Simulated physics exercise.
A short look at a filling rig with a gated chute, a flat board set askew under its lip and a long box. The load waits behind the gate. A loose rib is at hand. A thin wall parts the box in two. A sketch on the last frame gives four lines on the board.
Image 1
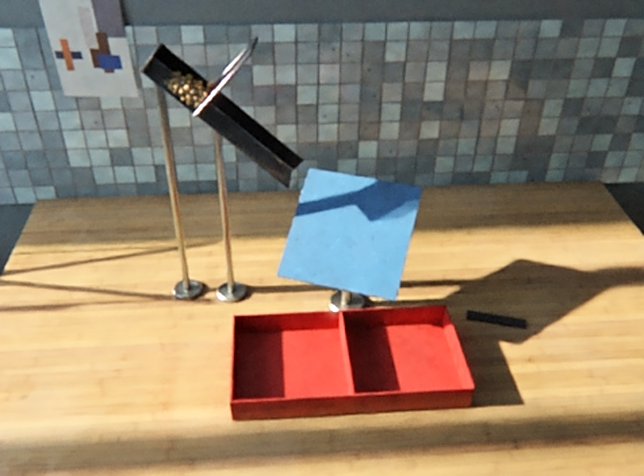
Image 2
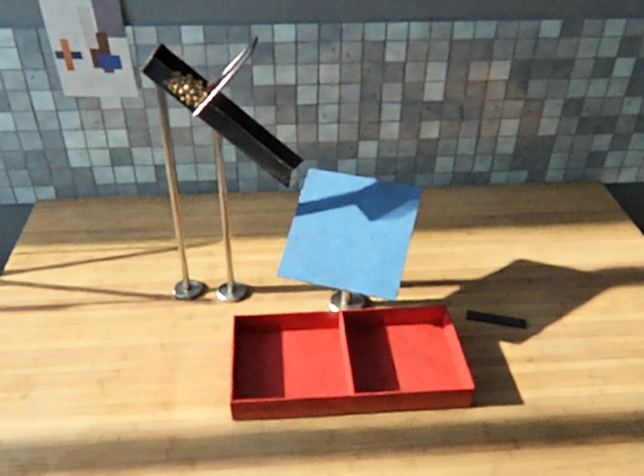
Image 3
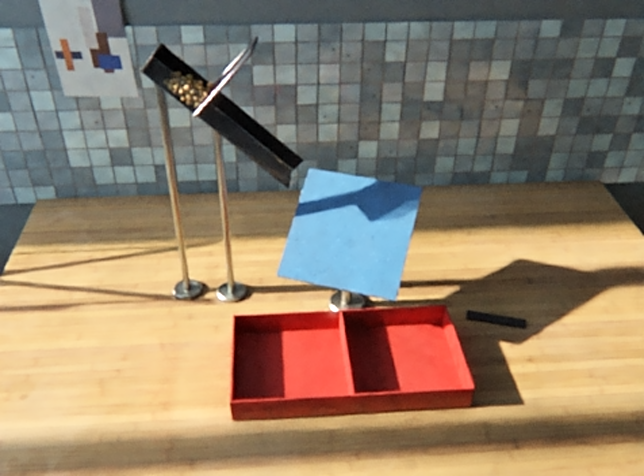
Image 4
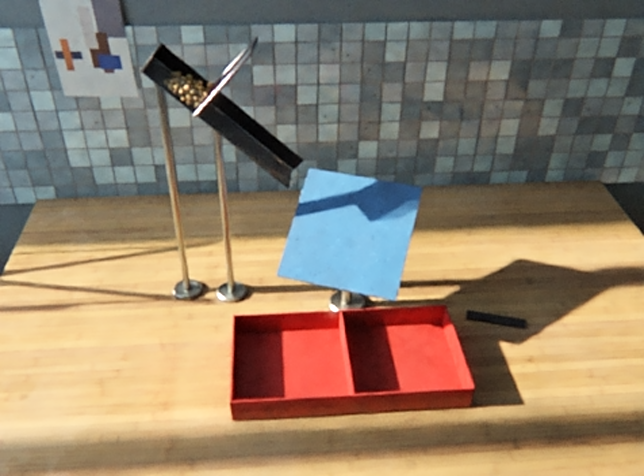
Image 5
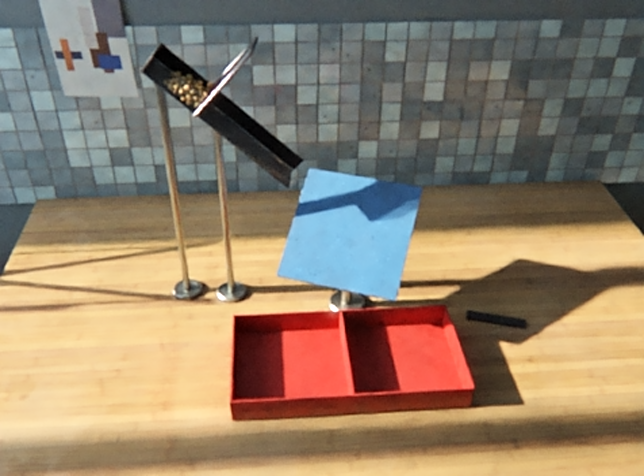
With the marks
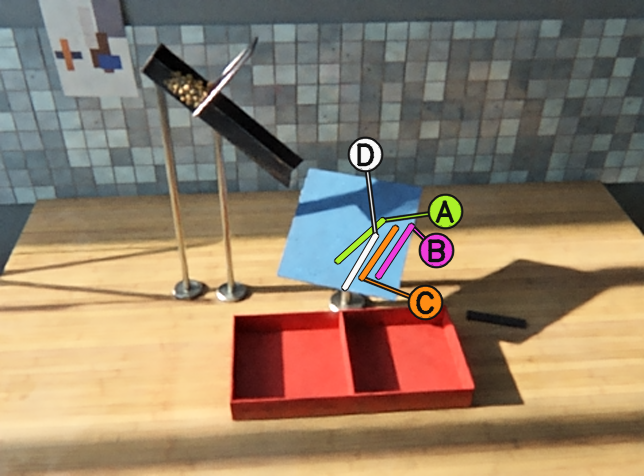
On a wooden tabletop by a tiled wall, small round pieces resting in a dark sloping chute above a blue board and red box, nothing moving.
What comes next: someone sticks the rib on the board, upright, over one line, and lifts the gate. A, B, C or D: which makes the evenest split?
Choose B.
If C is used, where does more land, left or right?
The left half.
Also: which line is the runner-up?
C it is.
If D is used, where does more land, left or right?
The left half.
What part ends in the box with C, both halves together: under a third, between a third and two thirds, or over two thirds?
It is over two thirds.
On the marked copy, line A from (382, 220) to (337, 260); line B from (411, 226) to (378, 276); line C from (395, 228) to (361, 277); line D from (375, 235) to (344, 287).
With A, of what is caught, the whole lot in the left half, none at all in the right.
With B, of what is caught, close to half in the left half, close to half in the right.
With C, of what is caught, the bulk in the left half, a small share in the right.
With D, of what is caught, all but a few in the left half, only a few in the right.
